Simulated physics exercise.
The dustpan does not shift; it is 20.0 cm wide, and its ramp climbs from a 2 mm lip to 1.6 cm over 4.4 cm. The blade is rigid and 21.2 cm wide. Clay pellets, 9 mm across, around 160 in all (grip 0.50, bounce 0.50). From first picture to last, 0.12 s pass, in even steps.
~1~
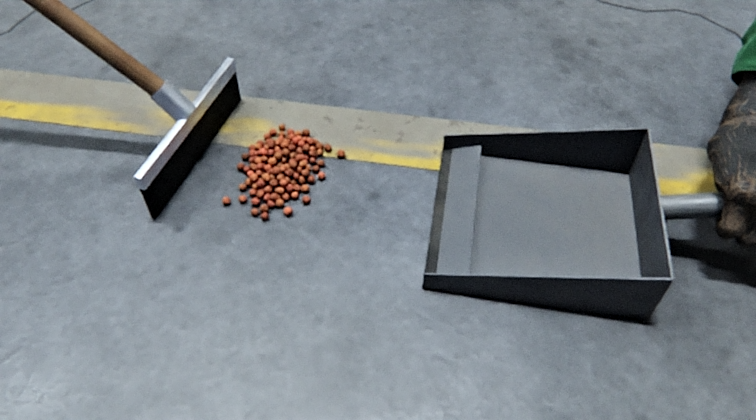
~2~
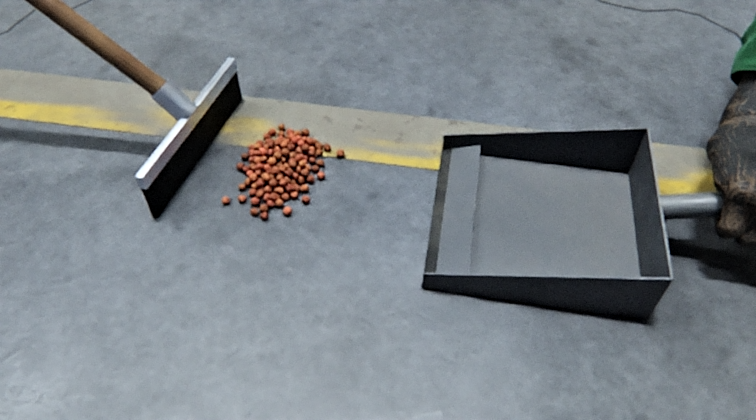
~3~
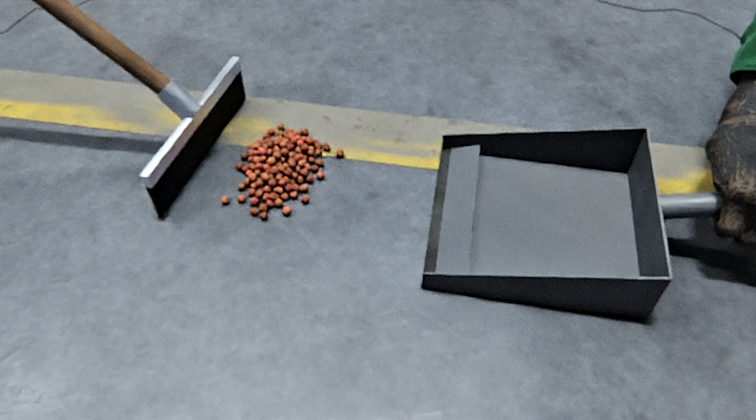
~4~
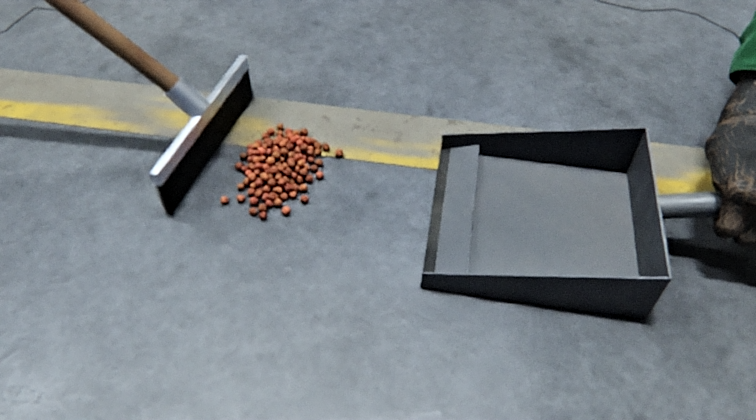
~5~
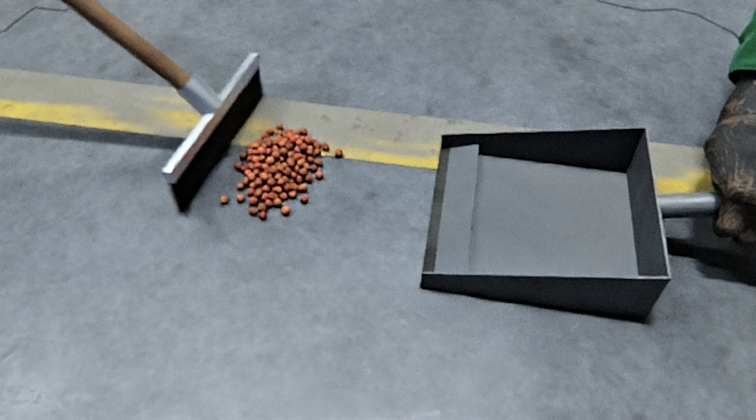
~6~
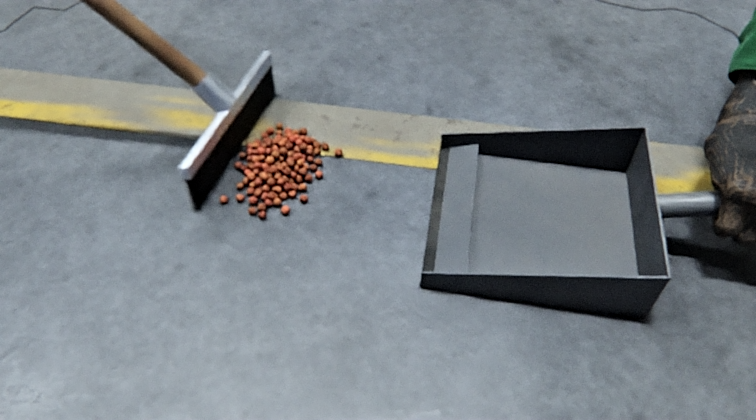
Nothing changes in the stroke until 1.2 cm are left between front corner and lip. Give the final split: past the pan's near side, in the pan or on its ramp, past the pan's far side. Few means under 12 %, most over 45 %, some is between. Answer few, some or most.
Past the pan's near side: Few; in the pan or on its ramp: Few; past the pan's far side: Some.
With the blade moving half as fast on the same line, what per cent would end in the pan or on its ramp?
Then about 0 per cent.
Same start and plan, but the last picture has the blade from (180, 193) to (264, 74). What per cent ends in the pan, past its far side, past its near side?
Pan 35, far 5, near 5.
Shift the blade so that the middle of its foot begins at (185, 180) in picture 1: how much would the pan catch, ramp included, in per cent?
Some 10 per cent.
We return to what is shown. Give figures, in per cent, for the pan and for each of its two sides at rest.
Near side 0; pan 5; far side 30.
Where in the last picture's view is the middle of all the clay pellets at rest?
At about (423, 174).
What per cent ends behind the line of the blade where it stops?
Roughly 30 per cent.
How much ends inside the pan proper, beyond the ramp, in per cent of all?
Some 0 per cent.
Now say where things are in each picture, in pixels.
The first frame shows blade from (142, 183) to (231, 68), moved 0.0 cm, 0 of the pieces shifted so far; middle of the pieces at (278, 166); pan at (552, 228).
The second frame shows blade from (144, 183) to (232, 67), moved 0.2 cm, 0 of the pieces shifted so far; middle of the pieces at (278, 166).
The third frame shows blade from (149, 181) to (236, 66), moved 0.8 cm, 0 of the pieces shifted so far; middle of the pieces at (277, 166).
The fourth frame shows blade from (158, 179) to (244, 65), moved 1.8 cm, 0 of the pieces shifted so far; middle of the pieces at (276, 166).
The fifth frame shows blade from (171, 177) to (255, 63), moved 3.2 cm, 0 of the pieces shifted so far; middle of the pieces at (276, 165).
The sixth frame shows blade from (187, 174) to (268, 61), moved 4.9 cm, 0 of the pieces shifted so far; middle of the pieces at (276, 165); pan at (550, 227).
Then, 0.16 s after the last picture, middle of the blade 13 cm from the lip; 0 % over the lip, far side 10 %, near side 0 %.
Then, 0.27 s after the last picture, middle of the blade 6 cm from the lip; 0 % over the lip, far side 25 %, near side 0 %.
Then, 0.51 s after the last picture, middle of the blade 3 cm from the lip; 5 % over the lip, far side 30 %, near side 0 %.
In the end, near side 0 %, pan 5 %, far side 30 %, in front of the lip or behind the blade 70 %.
